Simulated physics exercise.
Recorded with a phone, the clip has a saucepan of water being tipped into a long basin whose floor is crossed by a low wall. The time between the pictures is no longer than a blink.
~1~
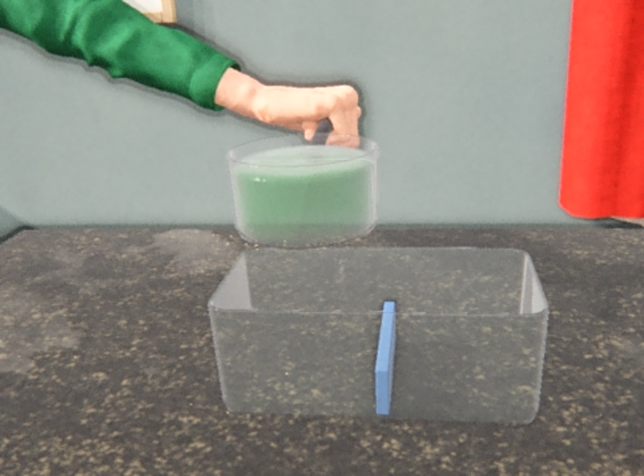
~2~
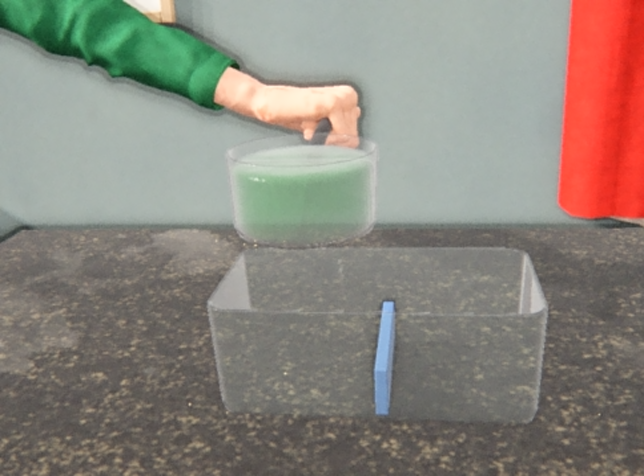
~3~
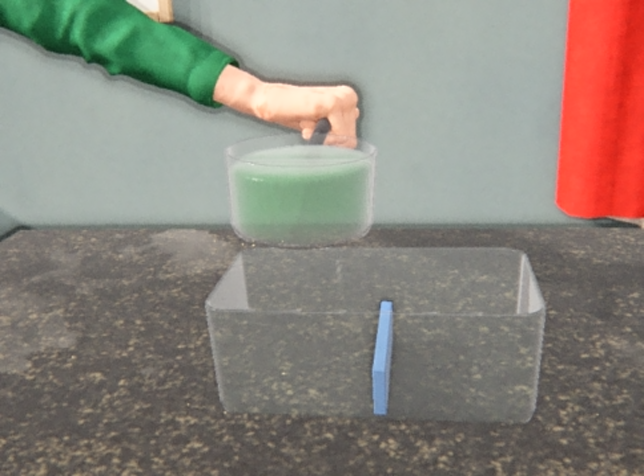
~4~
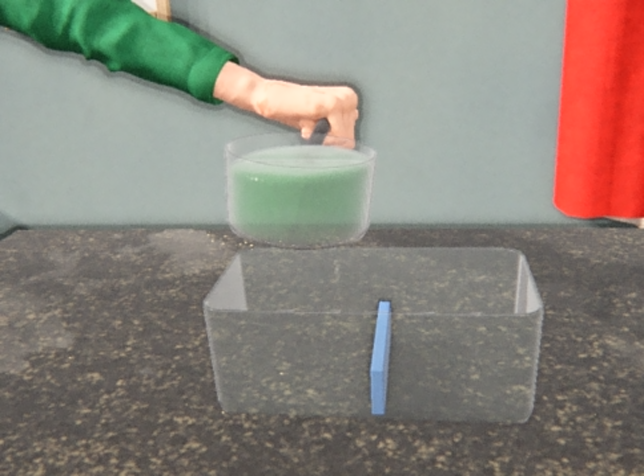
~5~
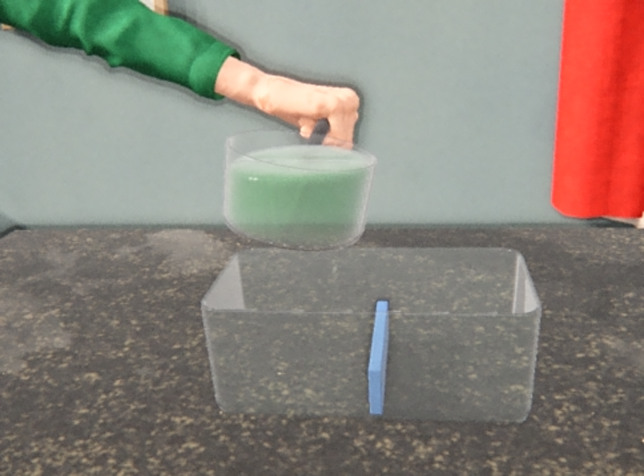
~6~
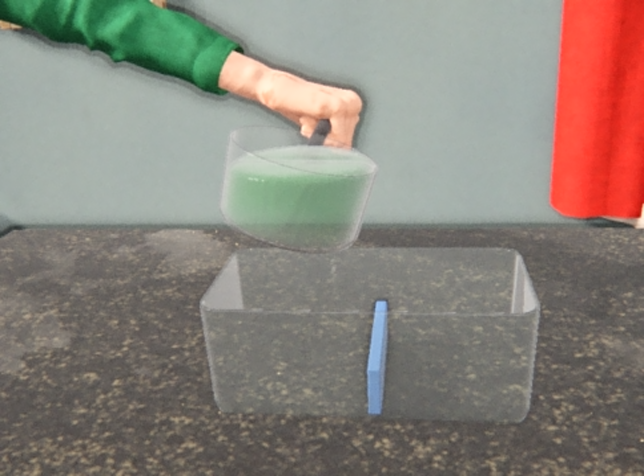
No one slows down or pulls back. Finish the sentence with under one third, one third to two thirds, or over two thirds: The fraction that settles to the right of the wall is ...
The fraction that settles to the right of the wall is over two thirds.
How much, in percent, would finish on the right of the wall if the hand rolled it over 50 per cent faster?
It comes to around 75 per cent.
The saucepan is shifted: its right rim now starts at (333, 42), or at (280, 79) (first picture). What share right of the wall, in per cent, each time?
It comes out at around 75 percent and then around 30 percent.
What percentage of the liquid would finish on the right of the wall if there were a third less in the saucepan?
I'd say roughly 75 percent.
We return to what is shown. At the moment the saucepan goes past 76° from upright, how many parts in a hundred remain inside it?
About 45 %.
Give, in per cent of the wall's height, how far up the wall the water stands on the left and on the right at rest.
On the left 10 %, on the right 80 %.
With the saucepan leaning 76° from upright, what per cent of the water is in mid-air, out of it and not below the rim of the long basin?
Around 25 percent.
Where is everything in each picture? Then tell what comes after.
It leans 0°; its right rim is at (377, 149); the water meets the walls at (235, 161) and (375, 159); the long basin's rim runs from (228, 278) to (537, 280); the wall's top is at (386, 334), in the first picture.
It leans 1°; its right rim is at (376, 150); the water meets the walls at (235, 161) and (375, 159), in the second picture.
It leans 3°; its right rim is at (376, 153); the water meets the walls at (233, 160) and (373, 160), in the third picture.
It leans 6°; its right rim is at (376, 157); the water meets the walls at (232, 160) and (373, 161), in the fourth picture.
It leans 11°; its right rim is at (376, 163); the water meets the walls at (232, 160) and (374, 161), in the fifth picture.
It leans 16°; its right rim is at (377, 171); the water meets the walls at (231, 163) and (376, 162), in the sixth picture.
A moment on, the saucepan is tipped on its side and 46 per cent is still to pour, 0 is left of the wall and 27 right of it.
Next, the saucepan is tipped right over and 6 per cent is still to pour, 10 is left of the wall and 81 right of it.
Then the saucepan is tipped right over and 0 per cent is still to pour, 17 is left of the wall and 83 right of it.
Later the saucepan is tipped right over and 0 per cent is still to pour, 17 is left of the wall and 82 right of it.
At rest 17 per cent lies left of the wall, 82 right of it and 0 outside.
